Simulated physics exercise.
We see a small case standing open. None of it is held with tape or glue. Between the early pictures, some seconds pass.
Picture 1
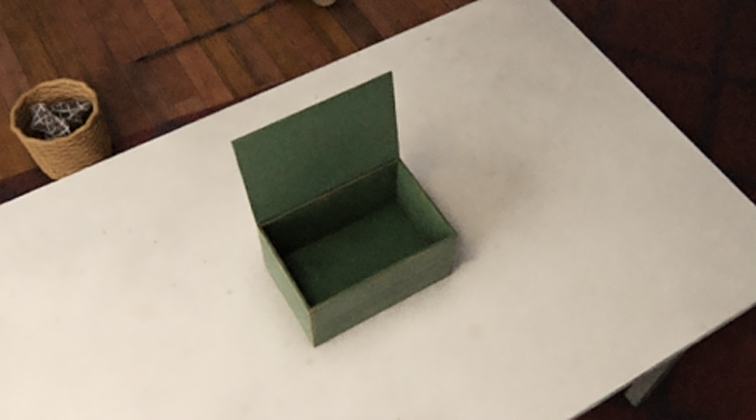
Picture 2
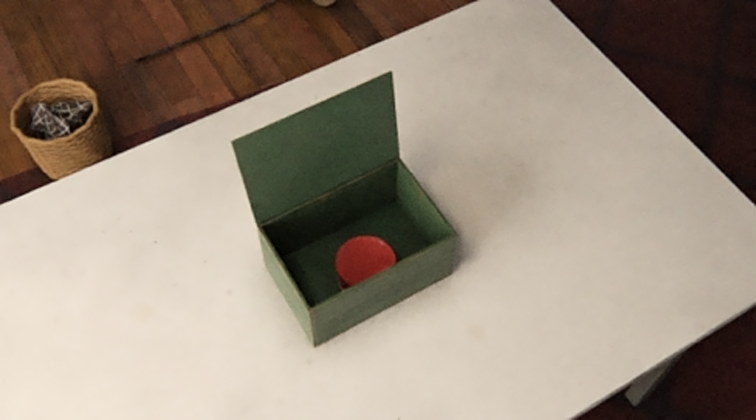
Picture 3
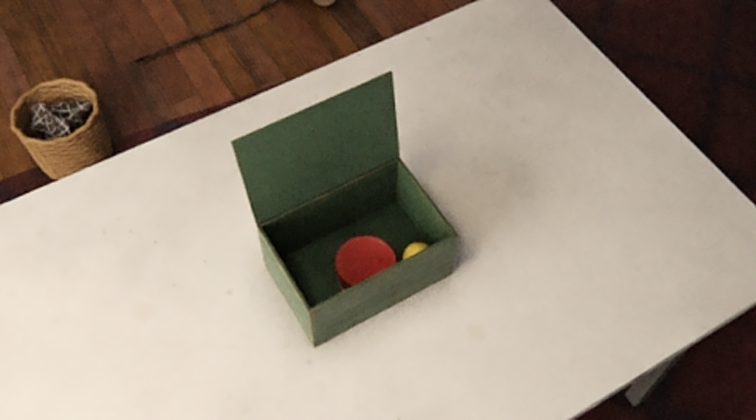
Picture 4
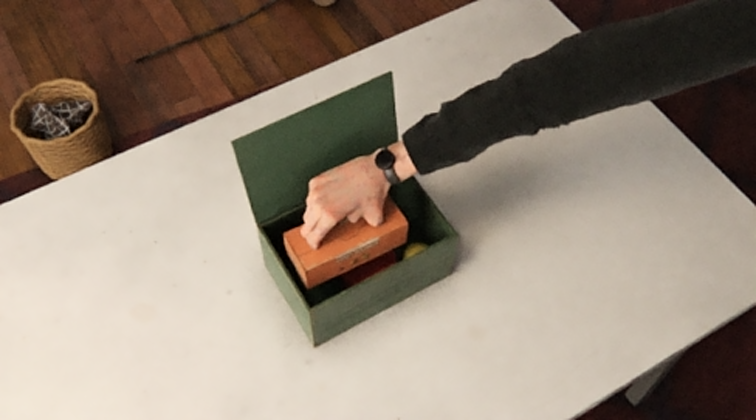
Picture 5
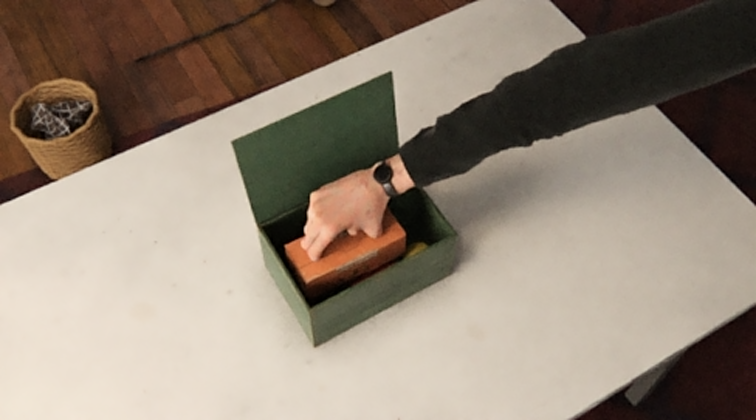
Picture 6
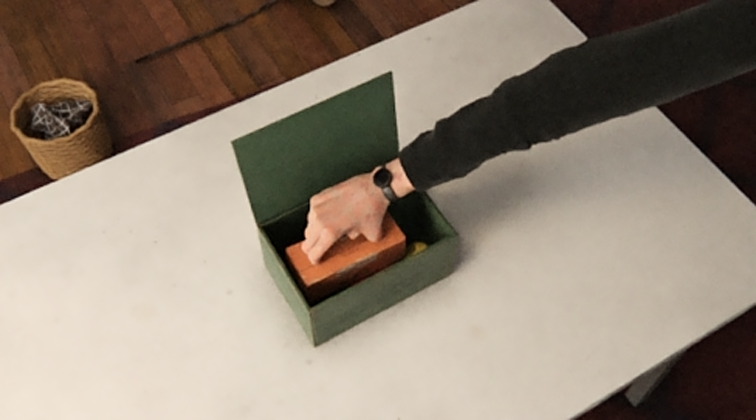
On a white table, a small green case stands open and empty, until a red tub appears inside, followed by a small yellow item to its right. A hand in a dark sleeve then holds an orange carton over the tub and lowers it slightly into the case.
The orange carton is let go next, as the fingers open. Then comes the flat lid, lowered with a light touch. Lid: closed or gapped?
The lid fits.
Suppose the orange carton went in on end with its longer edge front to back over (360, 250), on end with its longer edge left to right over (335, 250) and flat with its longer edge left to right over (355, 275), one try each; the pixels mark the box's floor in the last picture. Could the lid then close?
Try one: Not closed. Try two: Not closed. Try three: Closed.
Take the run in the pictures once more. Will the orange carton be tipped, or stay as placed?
The orange carton keeps its pose.
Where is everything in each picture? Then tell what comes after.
In the first frame, the last thing is not in view yet.
In the second frame, the last thing is not in view yet; red tub (366, 269).
In the third frame, the last thing is not in view yet; red tub (366, 269).
In the fourth frame, on its way; orange carton (346, 238).
In the fifth frame, on its way; orange carton (346, 250).
In the sixth frame, in place under the hand; orange carton (346, 253).
Then, 1.20 s later than the last frame, lid 81° above the rim.
Then, 1.70 s later than the last frame, lid 46° above the rim.
Then, 2.00 s later than the last frame, lid 17° above the rim.
When it is over, lid shut; all 3 as before. End places, in pixels of the last picture, orange carton near (346, 255).
